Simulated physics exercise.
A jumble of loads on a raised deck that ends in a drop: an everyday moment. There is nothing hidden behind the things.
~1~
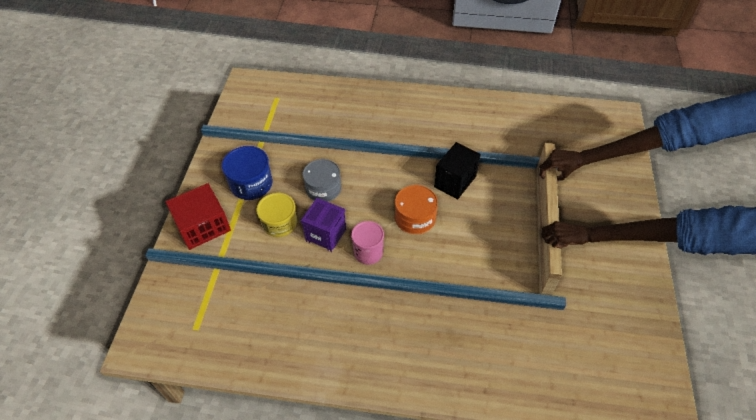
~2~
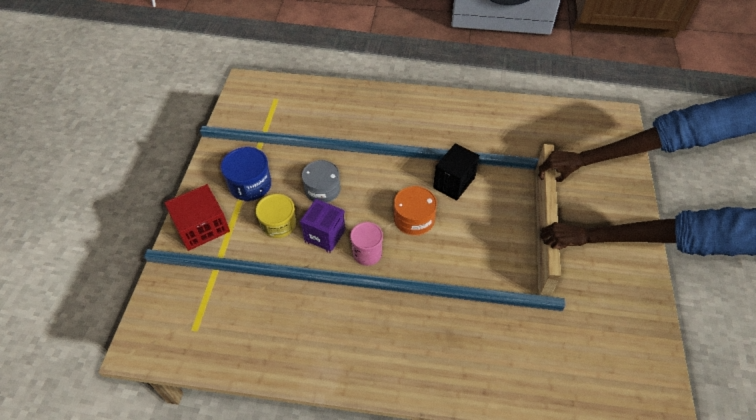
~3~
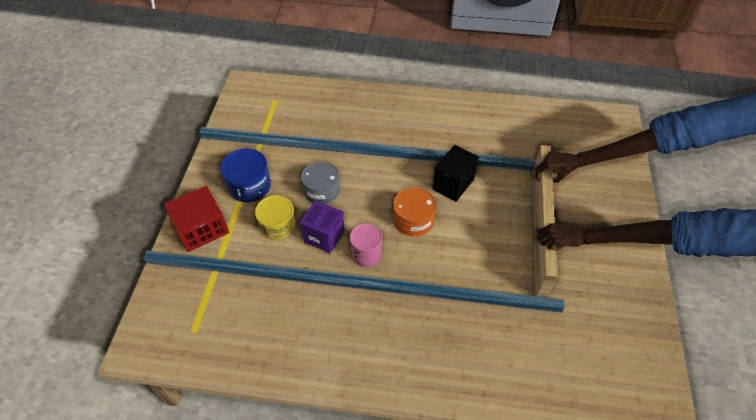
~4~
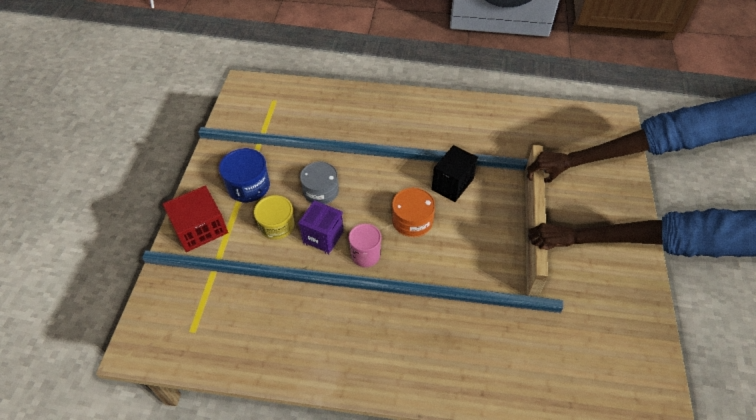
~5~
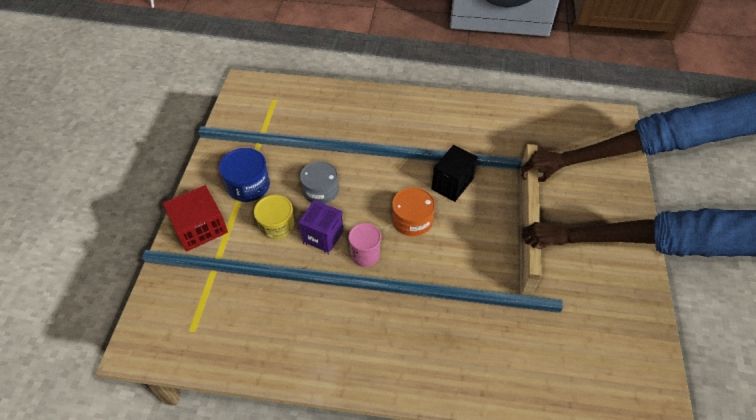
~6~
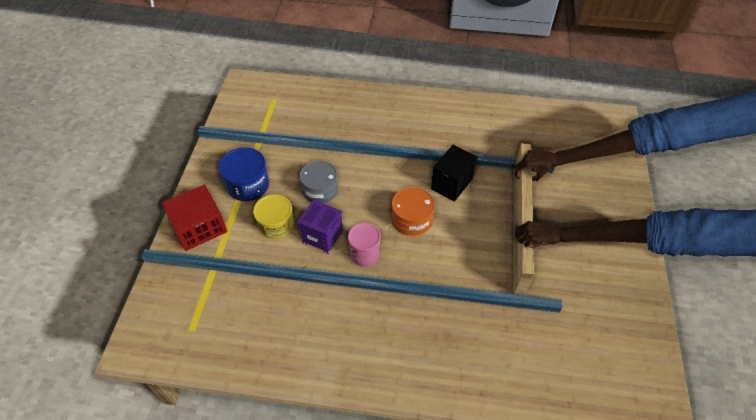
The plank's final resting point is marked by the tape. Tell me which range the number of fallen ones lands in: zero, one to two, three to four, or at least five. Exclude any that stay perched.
A single one or a pair drops off.
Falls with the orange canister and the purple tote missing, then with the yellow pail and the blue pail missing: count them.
1, then 1.
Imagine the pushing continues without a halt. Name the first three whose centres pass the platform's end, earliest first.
First the blue pail, then the red crate, then the yellow pail.
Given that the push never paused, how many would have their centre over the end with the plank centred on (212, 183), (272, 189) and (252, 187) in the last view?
The numbers are 4, 0 and 1.
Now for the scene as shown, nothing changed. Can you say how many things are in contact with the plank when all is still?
It's 3 of them.
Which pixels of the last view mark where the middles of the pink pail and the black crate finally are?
Same order as the question: First (206, 231), second (234, 154).
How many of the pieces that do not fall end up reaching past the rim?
I'd put it at 1.
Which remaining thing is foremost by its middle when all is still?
Foremost is the yellow pail.
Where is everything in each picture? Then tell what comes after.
Red crate (199, 216); blue pail (248, 173); yellow pail (278, 215); plank (548, 217); tape (242, 197), in the first picture.
Blue pail (247, 174); pink pail (367, 244), in the second picture.
Yellow pail (276, 218); grey canister (321, 183), in the third picture.
Red crate (196, 219); black crate (454, 174), in the fourth picture.
Blue pail (246, 175); plank (529, 217), in the fifth picture.
Red crate (195, 217); blue pail (245, 175); yellow pail (275, 217); plank (523, 217); tape (239, 198), in the sixth picture.
A little later, none off yet; red crate at rest near (195, 217); blue pail at rest near (245, 175); yellow pail at rest near (275, 217).
Next, none off yet; red crate shifted a little near (181, 219); blue pail shifted about its own width near (209, 170); yellow pail shifted well along near (219, 201).
When it is over, the number that fall off is one or two; down, blue pail and red crate.
